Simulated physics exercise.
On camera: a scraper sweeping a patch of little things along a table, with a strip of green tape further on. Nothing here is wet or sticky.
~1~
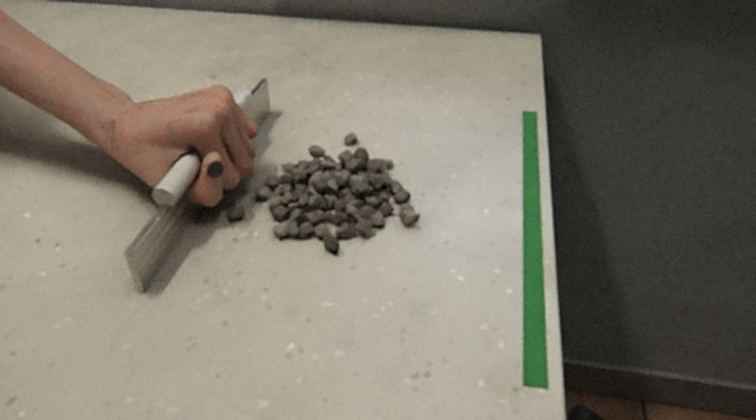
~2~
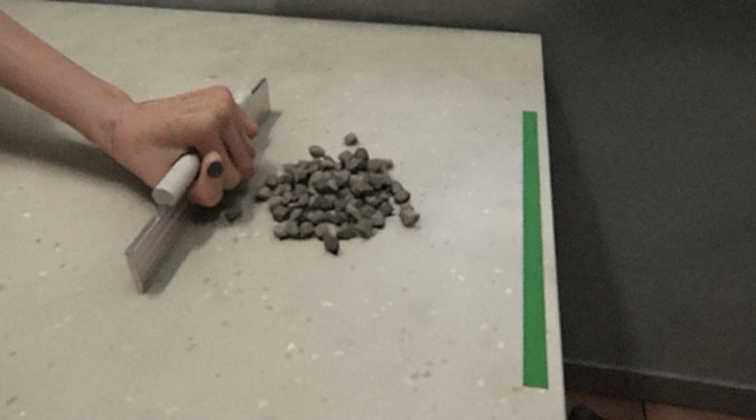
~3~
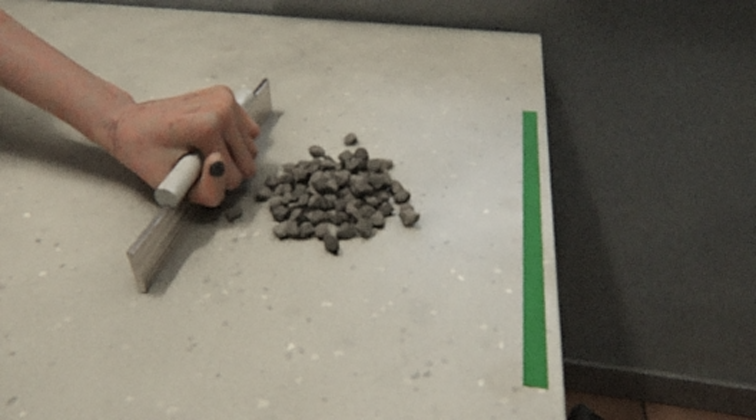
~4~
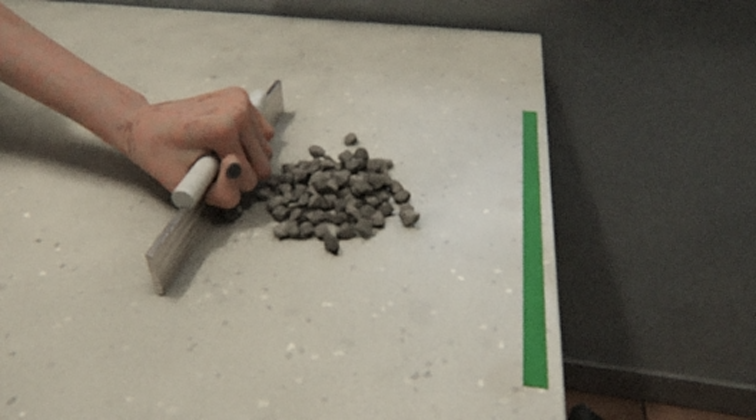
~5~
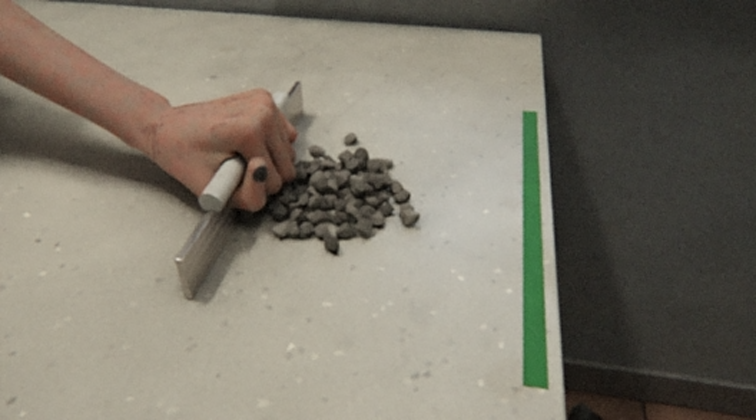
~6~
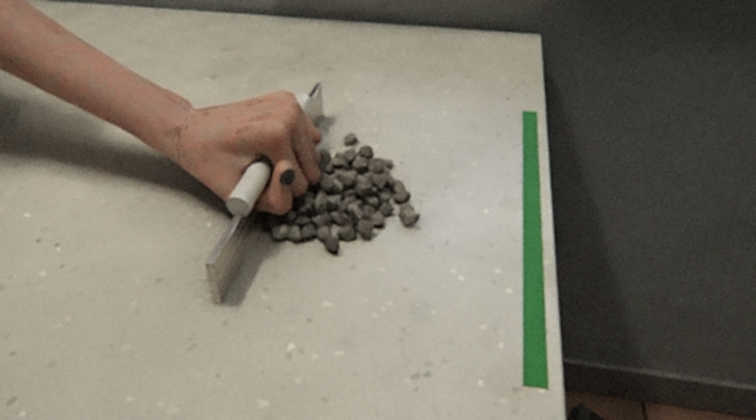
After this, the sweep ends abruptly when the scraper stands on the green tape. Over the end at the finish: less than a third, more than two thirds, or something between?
Lost: Over two thirds of the heap.
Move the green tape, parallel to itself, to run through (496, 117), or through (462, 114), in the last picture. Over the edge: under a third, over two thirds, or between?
One: The middle third. Two: Below one third.
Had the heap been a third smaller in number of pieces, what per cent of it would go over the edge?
It comes to 100 per cent or so.
Soon, scraper still moving, near (412, 168); heap all on the table, its front near (504, 221).
A while on, scraper stopped at the green tape; heap most over the edge.
Towards the end, scraper stopped at the green tape; heap all over the edge.
Finally, scraper stopped at the green tape; heap all over the edge.
